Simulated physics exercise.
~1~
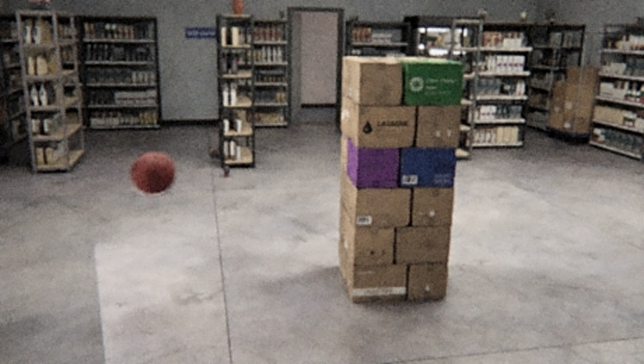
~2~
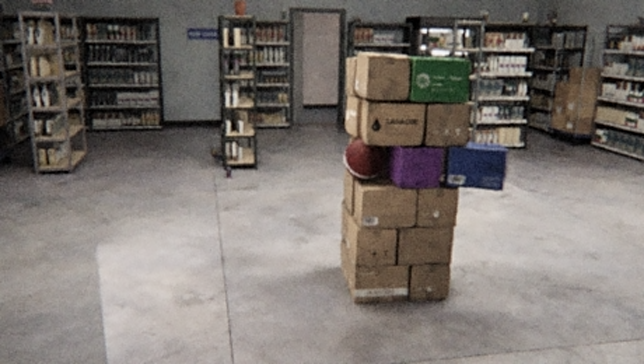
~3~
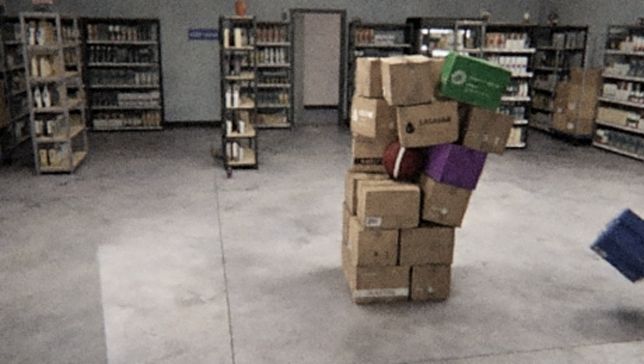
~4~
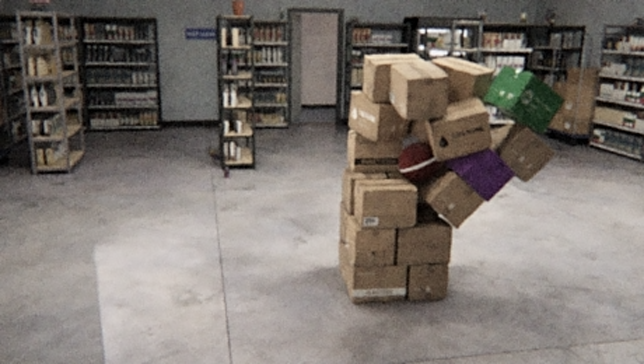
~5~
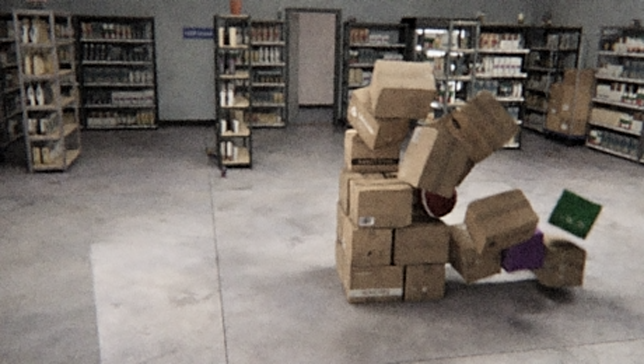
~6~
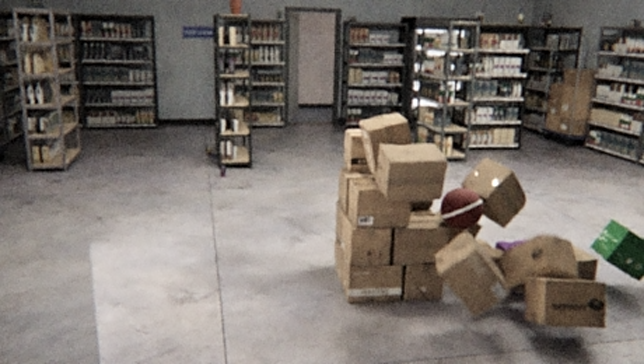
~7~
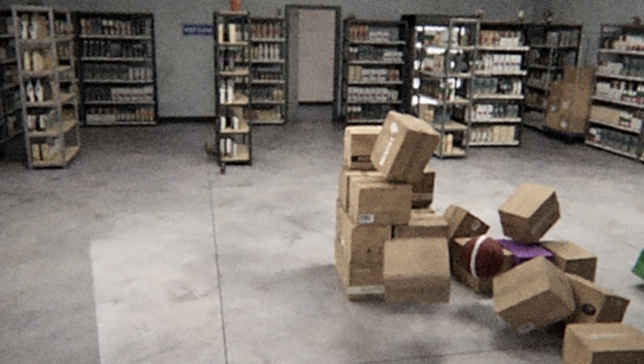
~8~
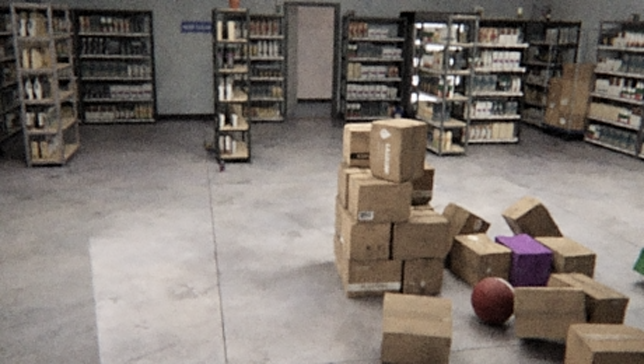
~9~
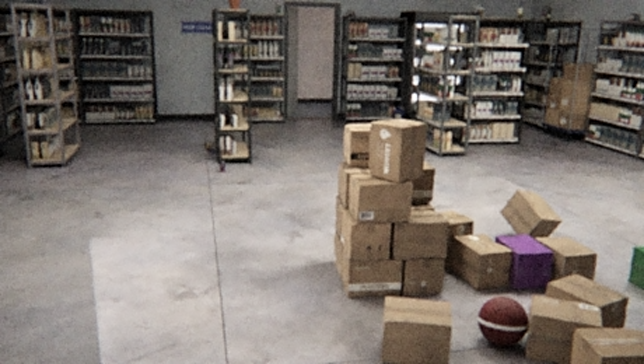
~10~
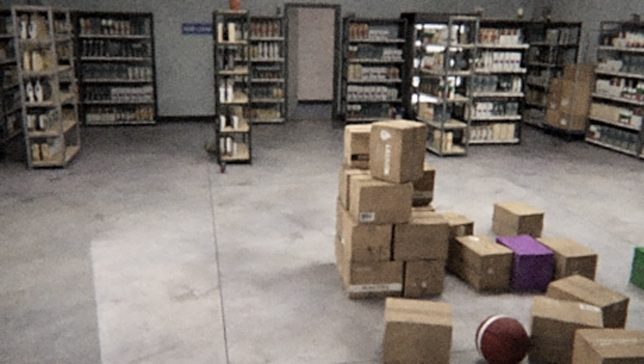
In a grey-floored storeroom lined with stocked shelves, seen from slightly above by a gently swaying camera, a tall tower of brown cartons stands right of centre, with a green one at the top and purple and blue ones midway. A reddish ball flies in from the left and strikes the middle, driving the blue carton out to the right and out of view. The upper layers lean right and topple, carrying the green and purple cartons down. The ball drops among them and rolls forward. A shortened brown stack remains standing beside scattered cartons, the ball near the bottom edge.
